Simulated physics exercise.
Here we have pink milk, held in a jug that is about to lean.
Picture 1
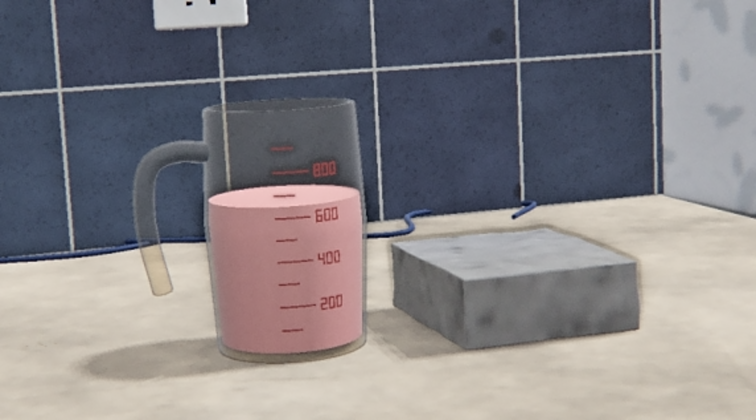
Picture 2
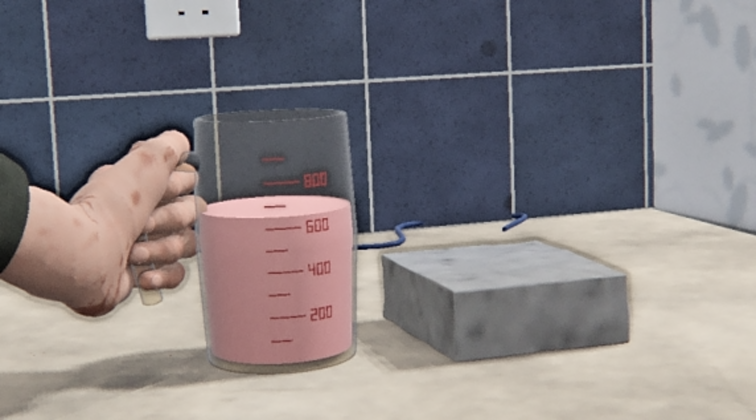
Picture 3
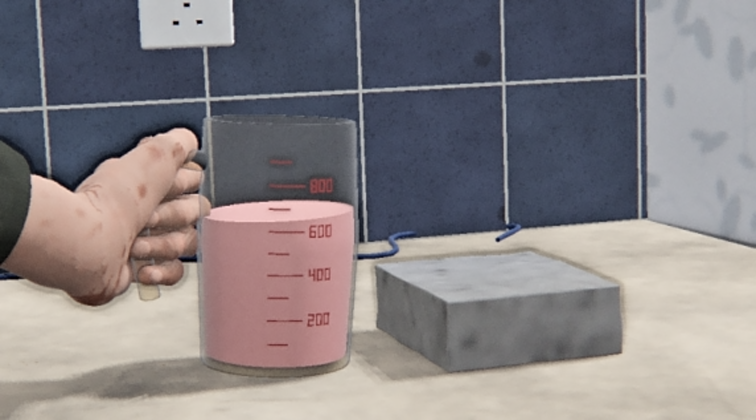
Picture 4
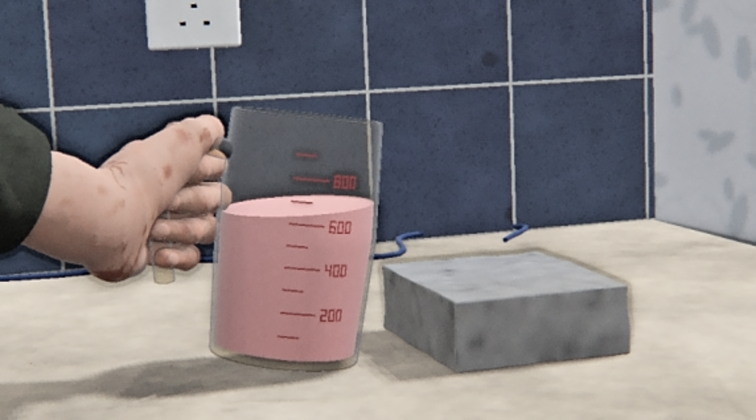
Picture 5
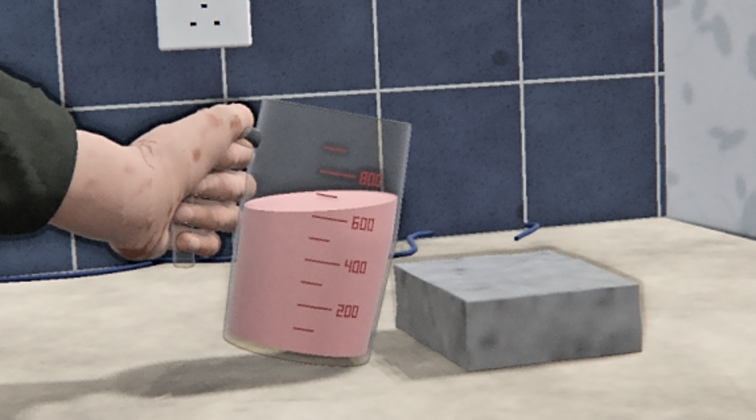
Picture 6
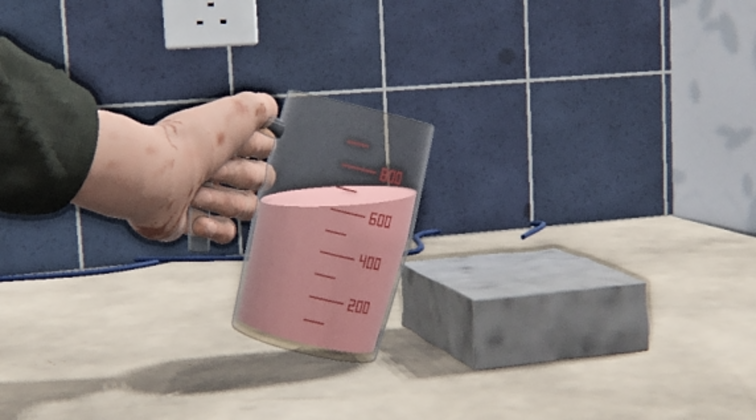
A clear measuring jug of pink milk, about two thirds full with red markings, stands on a pale speckled countertop, seen from the front and slightly above. A grey brick lies to its right, with dark blue tiles, a white socket and a blue cord behind. A hand from the left grips the handle and tilts the jug rightward towards the brick, while the view shifts slightly.
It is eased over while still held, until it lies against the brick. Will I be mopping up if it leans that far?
No, you won't.
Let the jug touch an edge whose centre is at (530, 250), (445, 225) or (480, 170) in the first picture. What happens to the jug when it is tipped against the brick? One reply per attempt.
First try contents get out, second contents stay put, third contents stay put.
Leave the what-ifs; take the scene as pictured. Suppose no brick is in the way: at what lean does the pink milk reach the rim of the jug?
Angle: Near 55°.
Soon after, the jug leans by about 25°; nothing has left it.
Later, the jug leans by about 35°; nothing has left it.
In the end, the jug leans by about 40°, against the brick; nothing has left it.
